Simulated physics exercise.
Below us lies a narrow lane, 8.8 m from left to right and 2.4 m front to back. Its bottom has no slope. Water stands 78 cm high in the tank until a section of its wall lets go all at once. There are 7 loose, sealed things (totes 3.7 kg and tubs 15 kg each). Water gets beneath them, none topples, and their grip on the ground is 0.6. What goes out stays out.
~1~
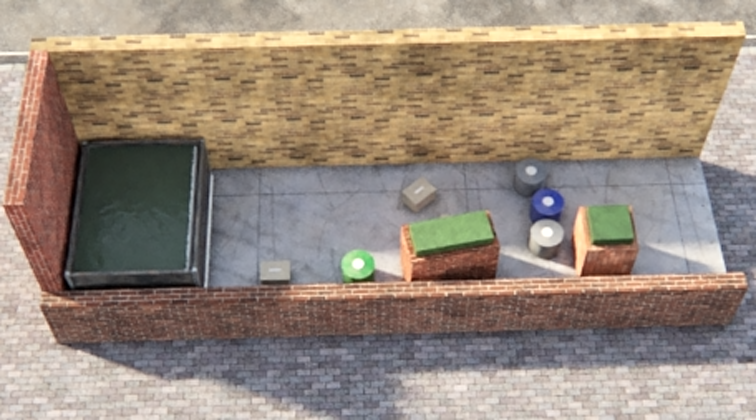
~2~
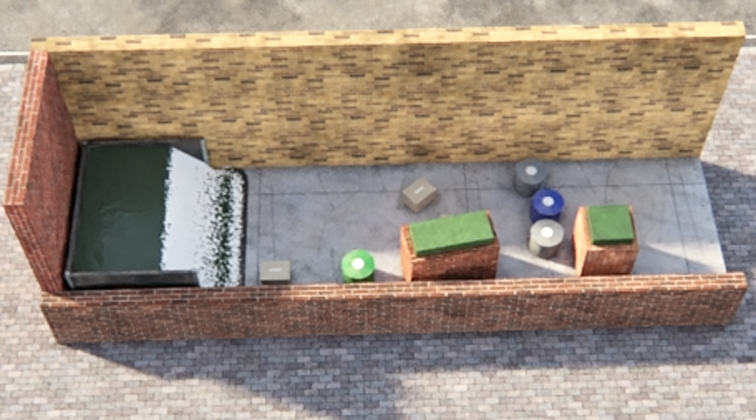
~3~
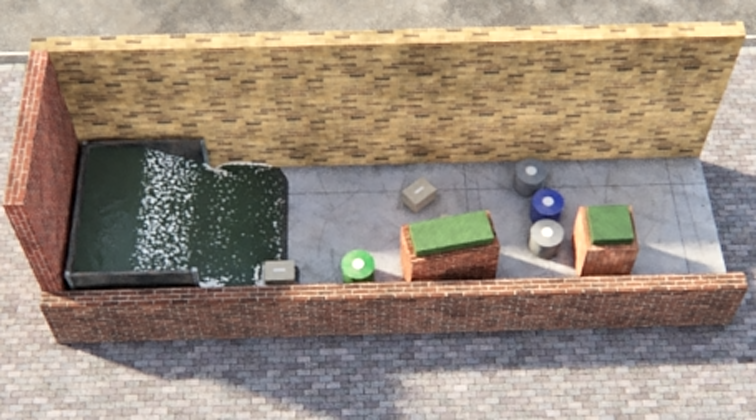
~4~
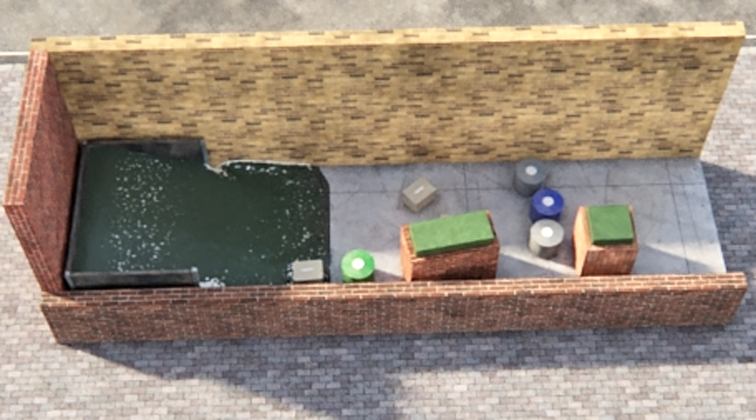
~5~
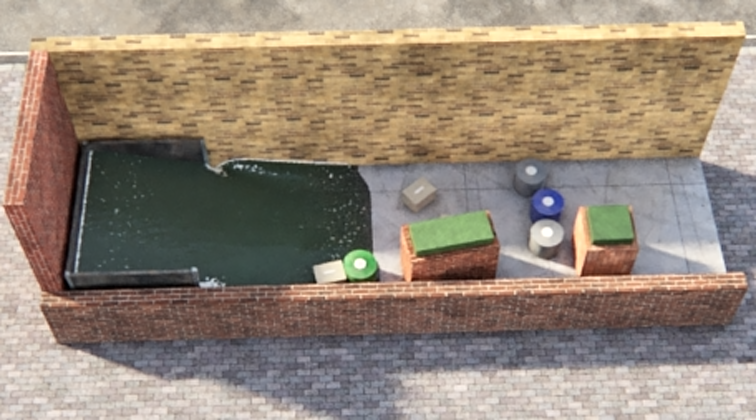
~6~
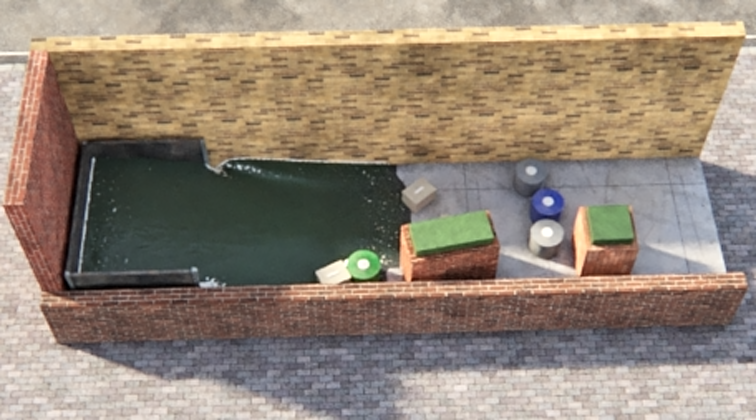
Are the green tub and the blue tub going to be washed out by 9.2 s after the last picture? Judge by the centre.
Green tub remains inside; blue tub gets out.
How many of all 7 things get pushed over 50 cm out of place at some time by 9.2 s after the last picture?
That makes 6.
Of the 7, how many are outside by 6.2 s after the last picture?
4 of them.
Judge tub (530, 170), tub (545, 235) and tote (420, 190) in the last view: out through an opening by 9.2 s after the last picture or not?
In that order: Out, inside, out.
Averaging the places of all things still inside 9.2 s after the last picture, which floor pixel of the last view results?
At about (432, 258).
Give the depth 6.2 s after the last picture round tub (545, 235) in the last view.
Roughly 7 cm.
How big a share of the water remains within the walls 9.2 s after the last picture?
Some 42 per cent remains.
Then, 1.2 s after the last picture the green tub is near (389, 265), 0.5 m from its start, afloat; the blue tub is near (635, 193), 1.2 m from its start, aground; 0 of 7 are out; 5 afloat.
Then, 3.8 s after the last picture the green tub is near (390, 272), 0.4 m from its start, afloat; the blue tub has gone out; 4 of 7 are out; 2 afloat.
Then, 6.2 s after the last picture the green tub is near (388, 275), 0.4 m from its start, aground; the blue tub has gone out; 4 of 7 are out; 1 afloat.
Then, 9.2 s after the last picture the green tub is near (388, 275), 0.4 m from its start, aground; the blue tub has gone out; 4 of 7 are out; 1 afloat.
